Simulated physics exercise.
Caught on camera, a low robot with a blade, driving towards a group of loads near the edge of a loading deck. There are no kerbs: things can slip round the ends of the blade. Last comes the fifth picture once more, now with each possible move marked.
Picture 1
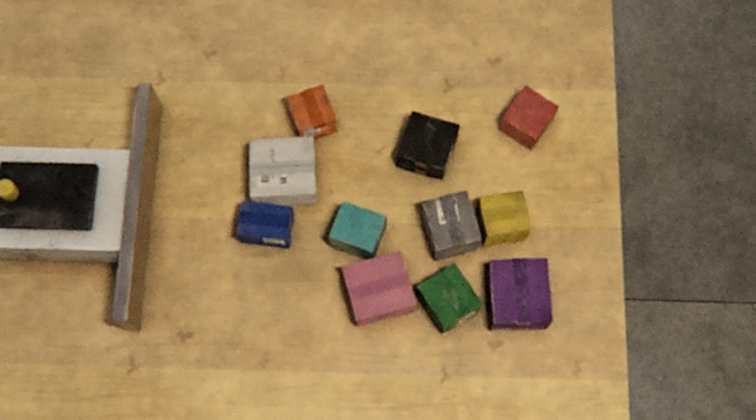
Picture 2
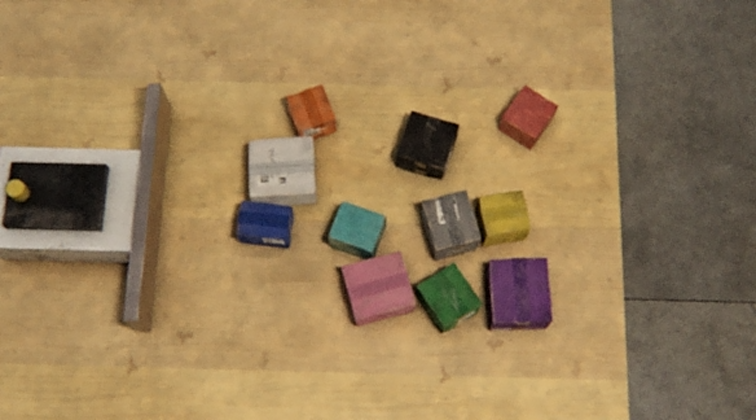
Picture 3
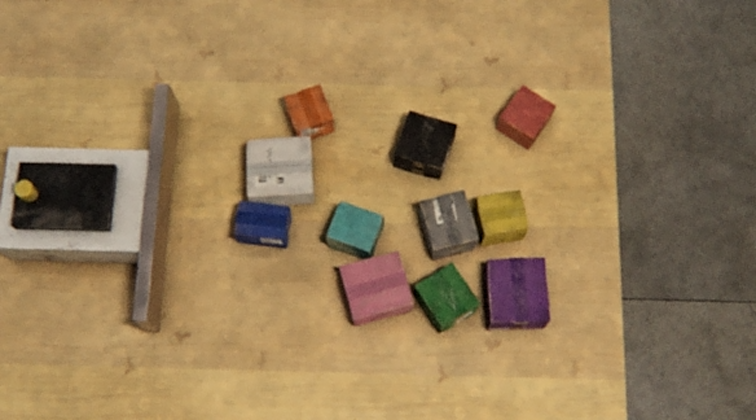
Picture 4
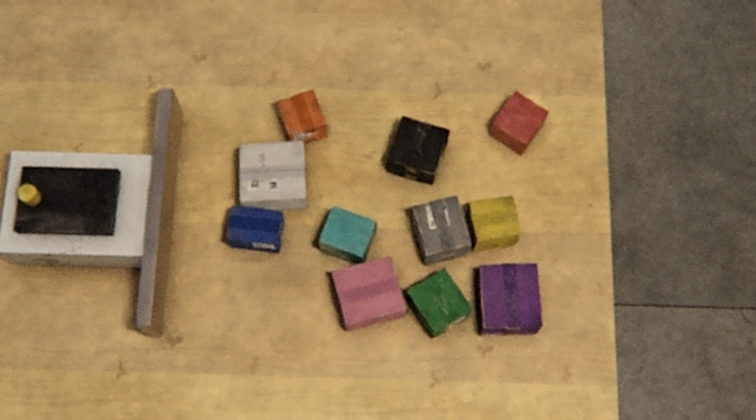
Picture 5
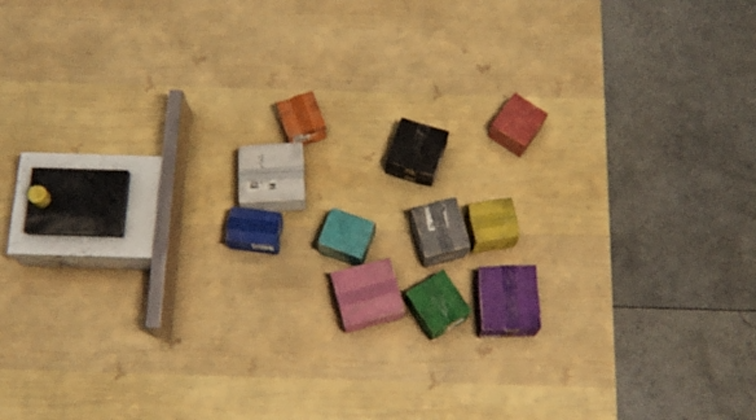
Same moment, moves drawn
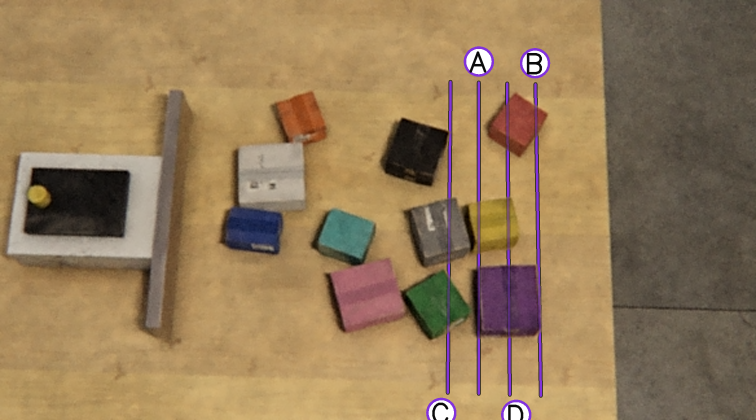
A low robot with a wide blade creeping right across a wooden surface towards a scattered group of coloured boxes.
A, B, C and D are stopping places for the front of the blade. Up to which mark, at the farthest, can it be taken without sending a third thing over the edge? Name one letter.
Line A.
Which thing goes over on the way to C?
The yellow box.
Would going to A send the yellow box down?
Yes.
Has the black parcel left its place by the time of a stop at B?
Yes.
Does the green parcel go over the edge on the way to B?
Yes.
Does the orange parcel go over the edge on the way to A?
No.
On the marked copy, A at (479, 231); B at (538, 233); C at (449, 230); D at (508, 232).
Following A. Soon after the start, robot (197, 205); orange parcel (313, 120); turquoise crate (361, 237).
Later, robot (311, 209); yellow box (563, 236); purple parcel (532, 306).
In the end, robot (398, 211); yellow box over the edge; purple parcel over the edge; two fallen.
As for the rest, B drops five; C is within the limit but short; D drops three.
